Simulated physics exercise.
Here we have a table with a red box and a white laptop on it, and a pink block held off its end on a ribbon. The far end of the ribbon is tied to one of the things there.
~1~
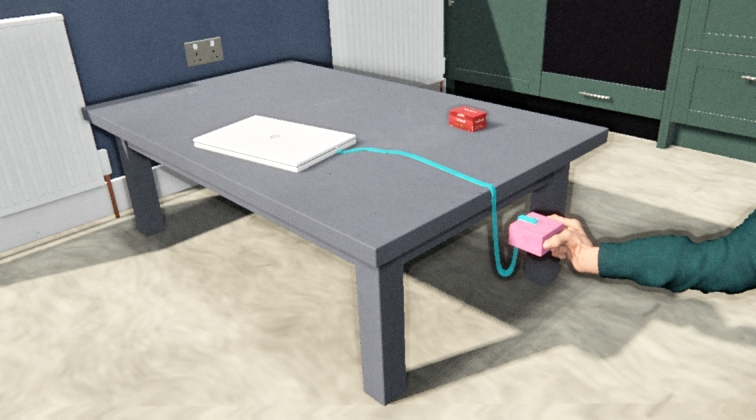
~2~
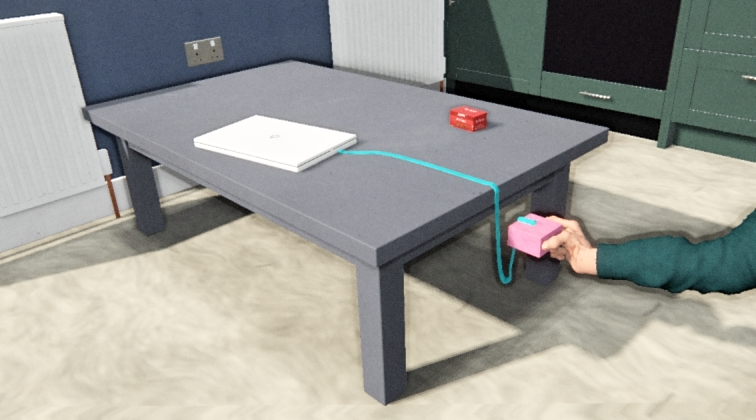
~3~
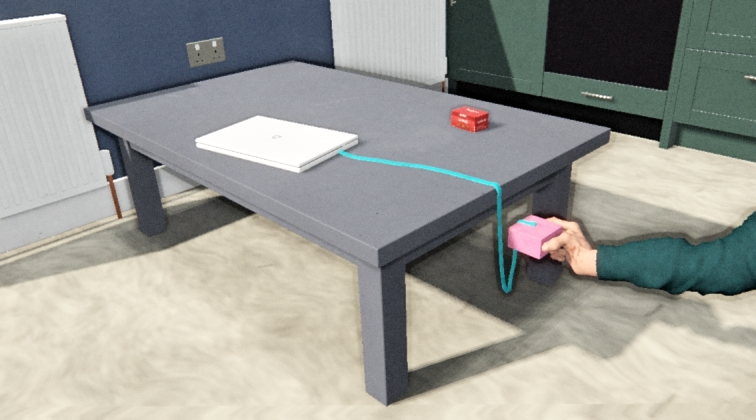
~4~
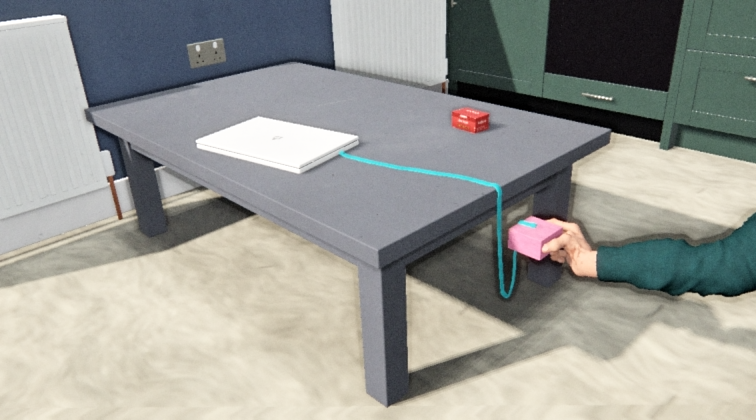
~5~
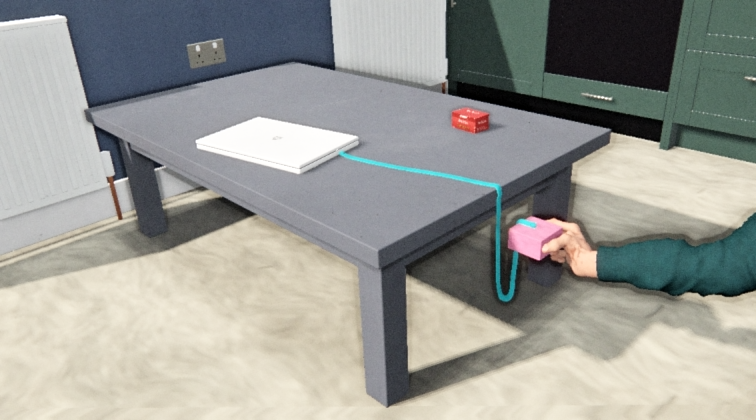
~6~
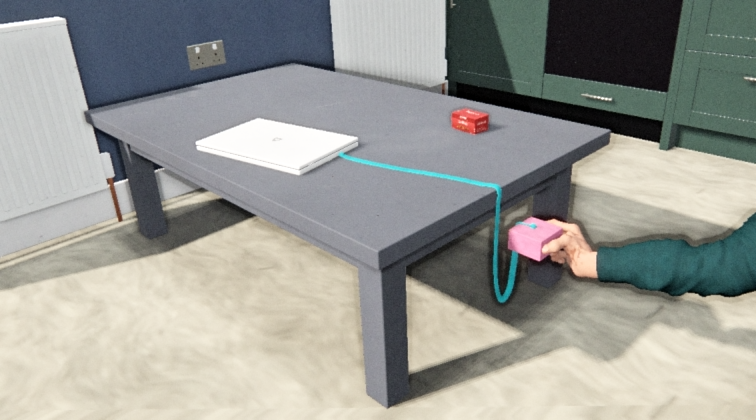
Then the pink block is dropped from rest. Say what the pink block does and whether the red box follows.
The pink block reaches the floor. The red box remains where it stands.
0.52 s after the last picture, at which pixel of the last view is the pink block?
Around (530, 361).
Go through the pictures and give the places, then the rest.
In the first frame, pink block (536, 233); white laptop (274, 137); red box (468, 111).
In the second frame, pink block (535, 235).
In the third frame, pink block (535, 236).
In the fourth frame, pink block (535, 237); ribbon through (420, 171) (500, 210).
In the fifth frame, pink block (535, 237); ribbon through (419, 171) (499, 211).
In the sixth frame, pink block (535, 238); white laptop (276, 140); red box (470, 113); ribbon tied to the laptop, with much slack.
Then, 0.52 s after the last picture, block on the floor near (530, 361); laptop unmoved; box unmoved.
At rest, block on the floor near (530, 361); laptop unmoved; box unmoved. The pink block lands on the floor and the red box keeps its place.
